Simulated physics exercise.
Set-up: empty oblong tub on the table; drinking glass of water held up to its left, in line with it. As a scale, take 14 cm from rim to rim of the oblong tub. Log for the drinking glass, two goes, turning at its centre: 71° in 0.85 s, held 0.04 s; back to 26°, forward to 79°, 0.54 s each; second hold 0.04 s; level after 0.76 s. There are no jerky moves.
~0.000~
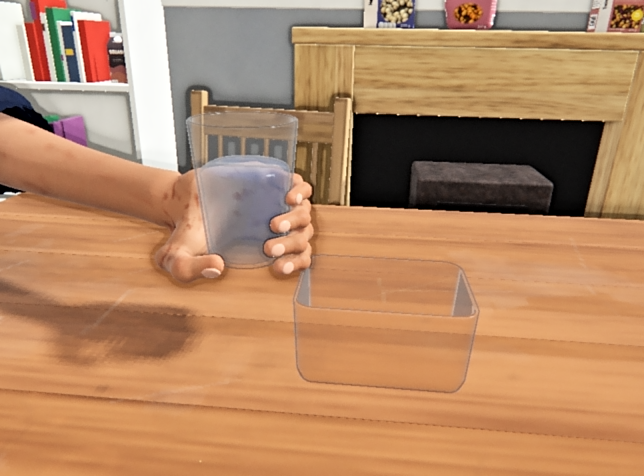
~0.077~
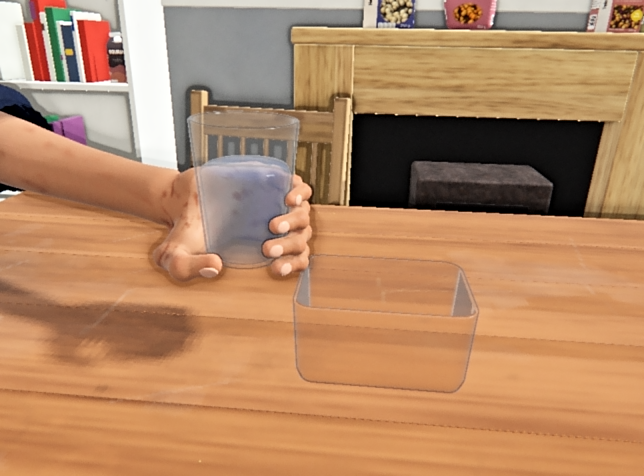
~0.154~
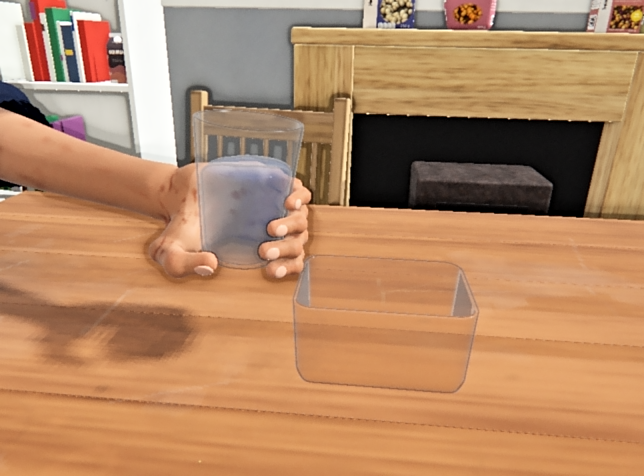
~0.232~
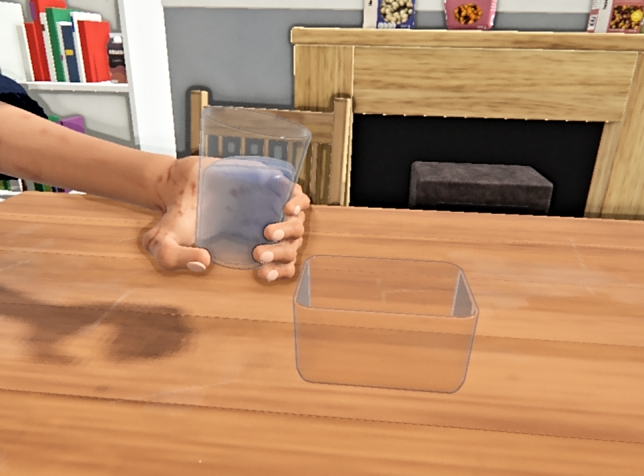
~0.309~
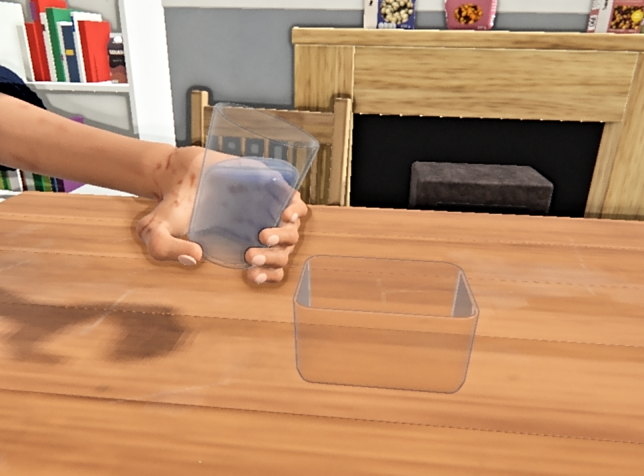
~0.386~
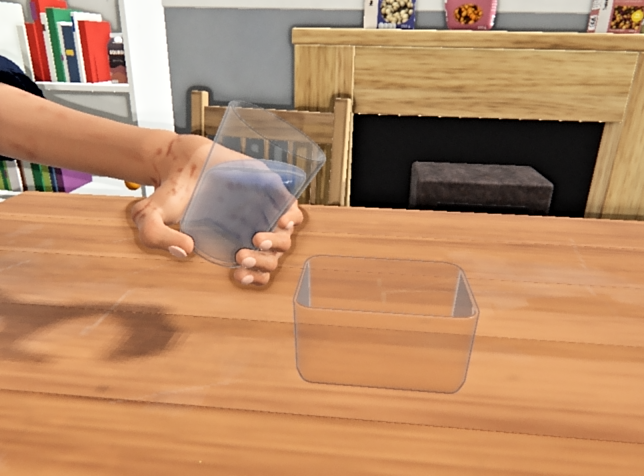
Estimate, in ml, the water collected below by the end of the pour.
I would say close to 190 ml.
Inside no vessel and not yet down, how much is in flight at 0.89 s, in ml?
Estimate: Some 35 ml.
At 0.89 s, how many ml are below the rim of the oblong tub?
Close to 40 ml.
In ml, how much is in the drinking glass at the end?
About 110 ml.
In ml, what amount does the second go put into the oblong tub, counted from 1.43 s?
I'd say near 80 ml goes in.
By 0.89 s the tilt is 71° and the oblong tub has 40 ml, the drinking glass 230 ml, and 0 ml is on the table.
By 1.43 s the tilt is 26° and the oblong tub has 110 ml, the drinking glass 190 ml, and 5 ml is on the table.
By 2.01 s the tilt is 79° and the oblong tub has 125 ml, the drinking glass 145 ml, and 5 ml is on the table.
By 2.55 s the tilt is 15° and the oblong tub has 190 ml, the drinking glass 105 ml, and 5 ml is on the table.
At rest the oblong tub has 190 ml, the drinking glass 105 ml, and 5 ml is on the table.
